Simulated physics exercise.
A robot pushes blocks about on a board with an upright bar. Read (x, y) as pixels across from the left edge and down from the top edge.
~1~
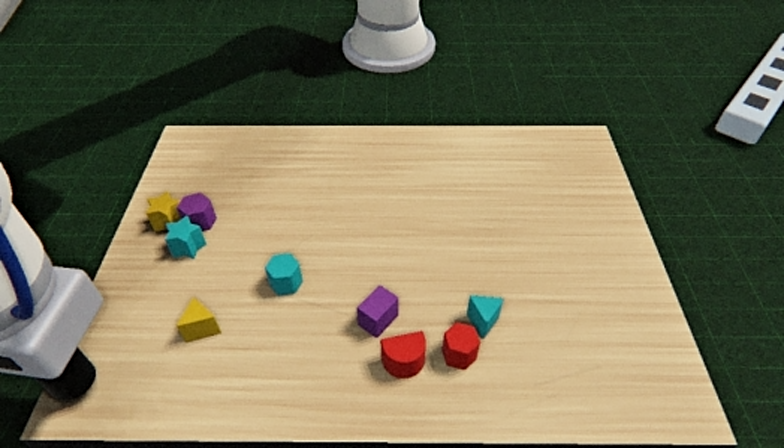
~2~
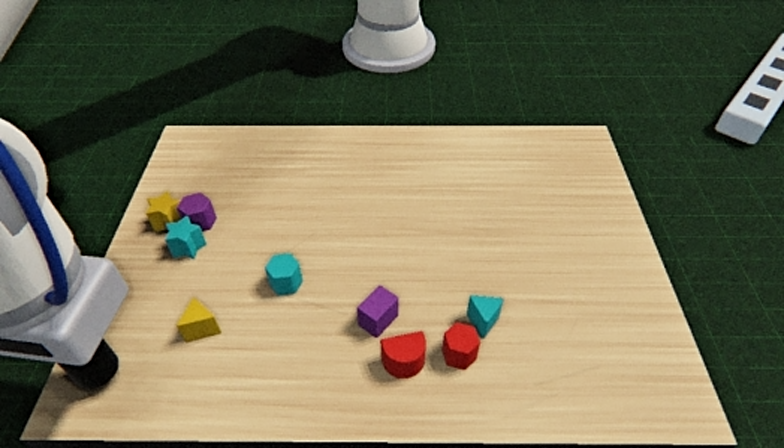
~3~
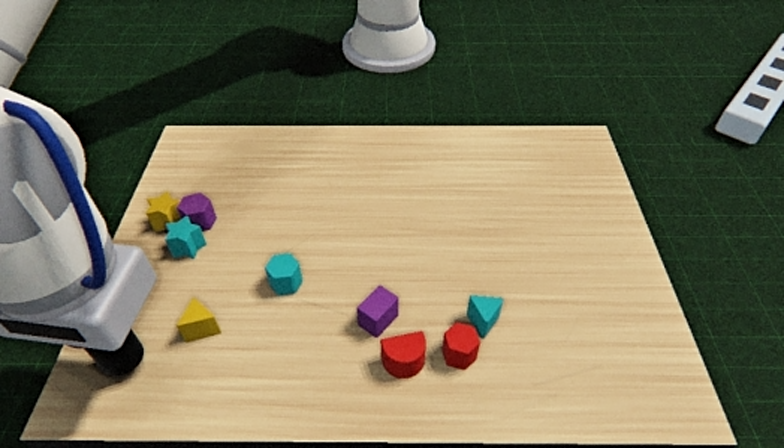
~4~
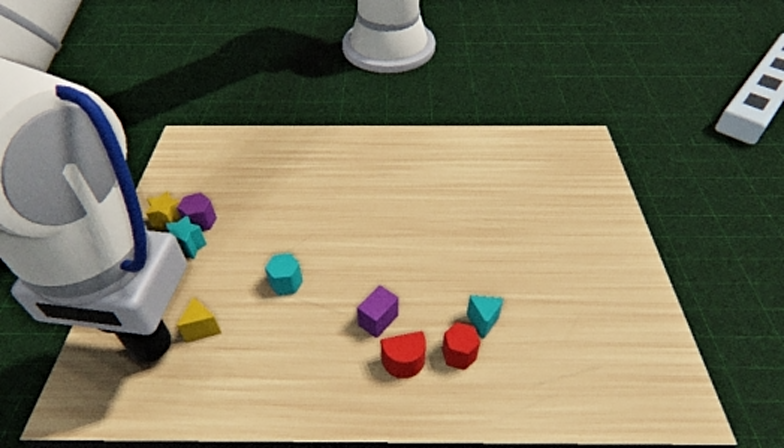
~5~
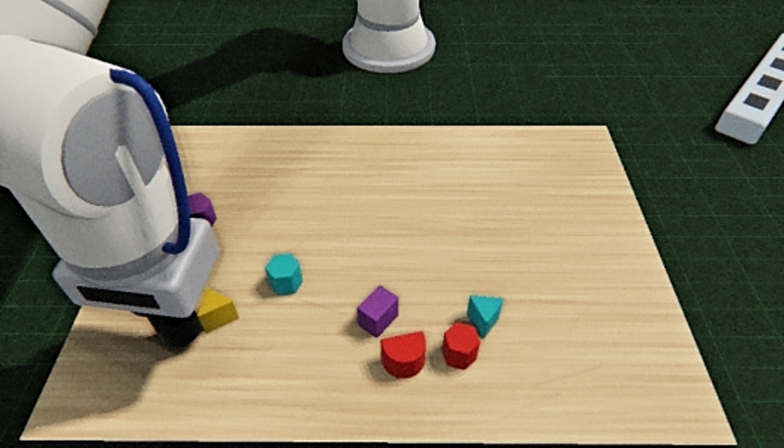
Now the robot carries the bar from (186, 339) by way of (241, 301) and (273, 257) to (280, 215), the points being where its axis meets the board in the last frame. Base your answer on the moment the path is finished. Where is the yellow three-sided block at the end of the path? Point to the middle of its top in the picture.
Around (300, 224).
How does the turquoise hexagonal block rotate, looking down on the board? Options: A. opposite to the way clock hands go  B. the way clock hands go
The correct letter is B.
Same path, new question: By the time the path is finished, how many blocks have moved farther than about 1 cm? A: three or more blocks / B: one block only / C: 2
I'll go with C - 2.
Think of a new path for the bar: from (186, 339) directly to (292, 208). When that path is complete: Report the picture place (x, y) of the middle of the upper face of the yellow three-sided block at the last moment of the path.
I'd place it at (246, 278), taking the centre of its top.
What follows on the original path. One third of the way, bar at (238, 292); yellow three-sided block at (258, 265), turned 55° anticlockwise; turquoise hexagonal block at (286, 263), turned 15° clockwise.
Two thirds of the way, bar at (270, 248); yellow three-sided block at (295, 228), turned 15° anticlockwise; turquoise hexagonal block at (298, 258), turned 65° clockwise.
At the end, bar at (278, 205); purple hexagonal block still; yellow three-sided block at (300, 224); turquoise hexagonal block at (298, 258), turned 65° clockwise.
